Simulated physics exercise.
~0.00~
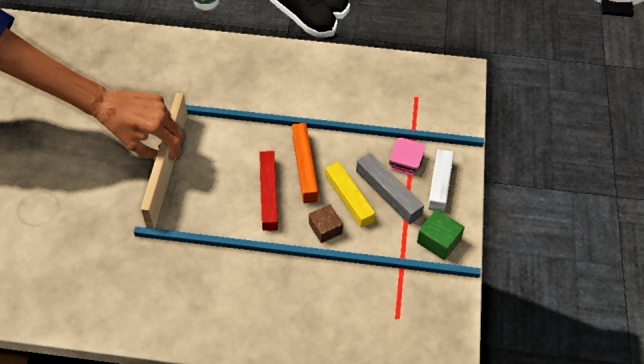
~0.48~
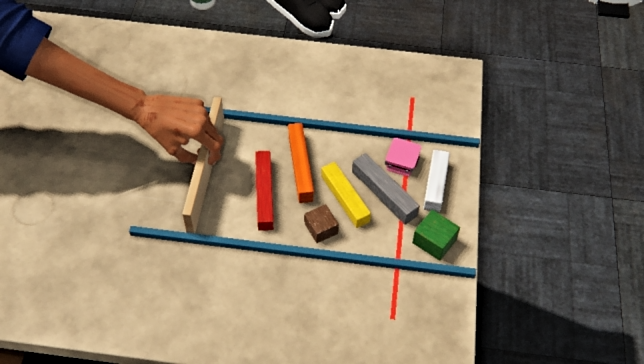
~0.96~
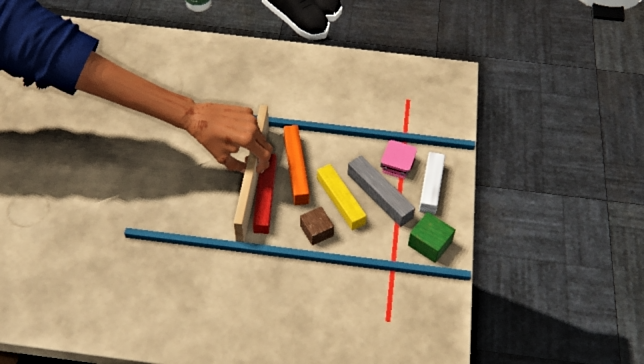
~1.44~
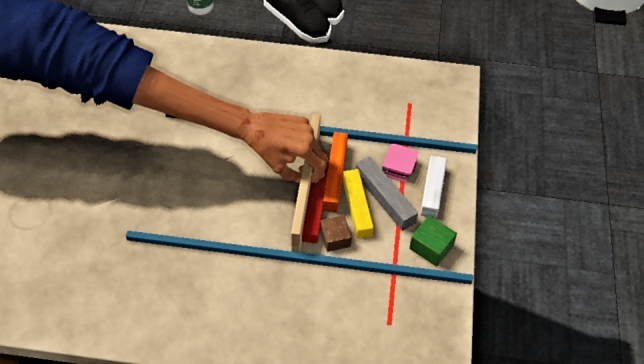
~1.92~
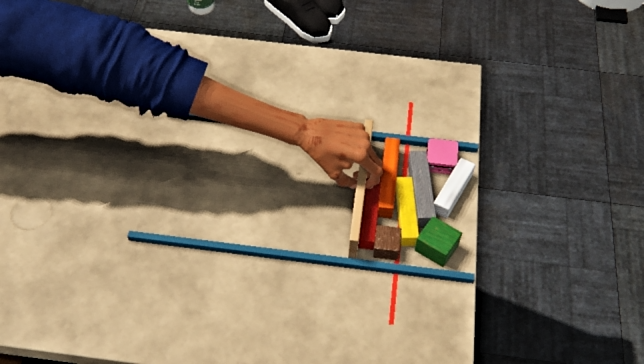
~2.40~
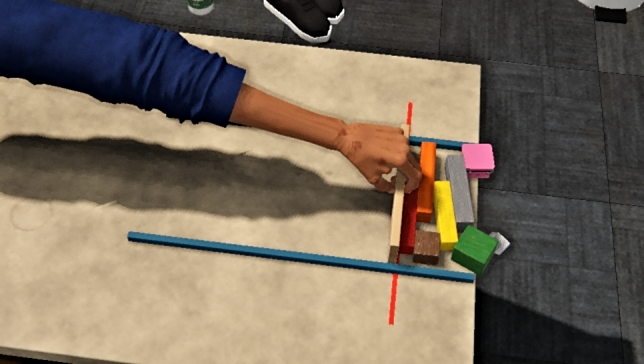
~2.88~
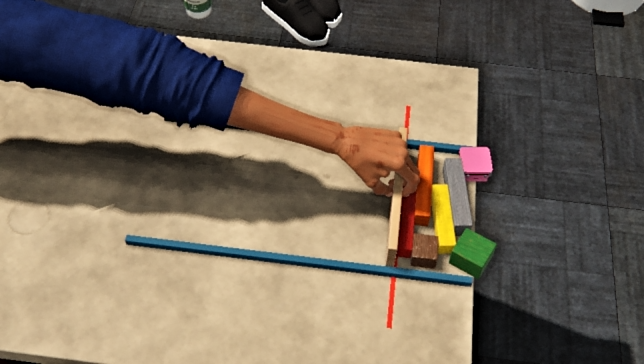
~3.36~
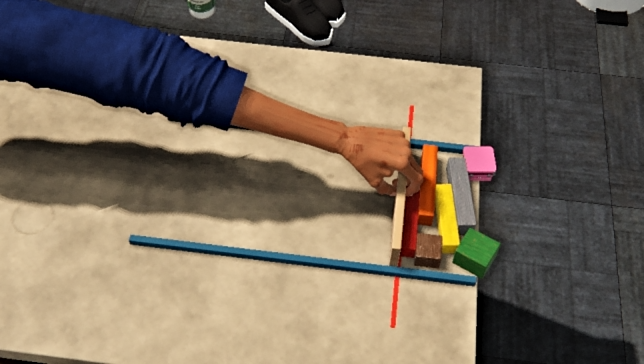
A hand slid an upright wooden board to the right between two blue strips, bunching the colored blocks together until it stopped at the red line. The white one tipped off the table's edge, while the pink and green ones stayed, partly overhanging.
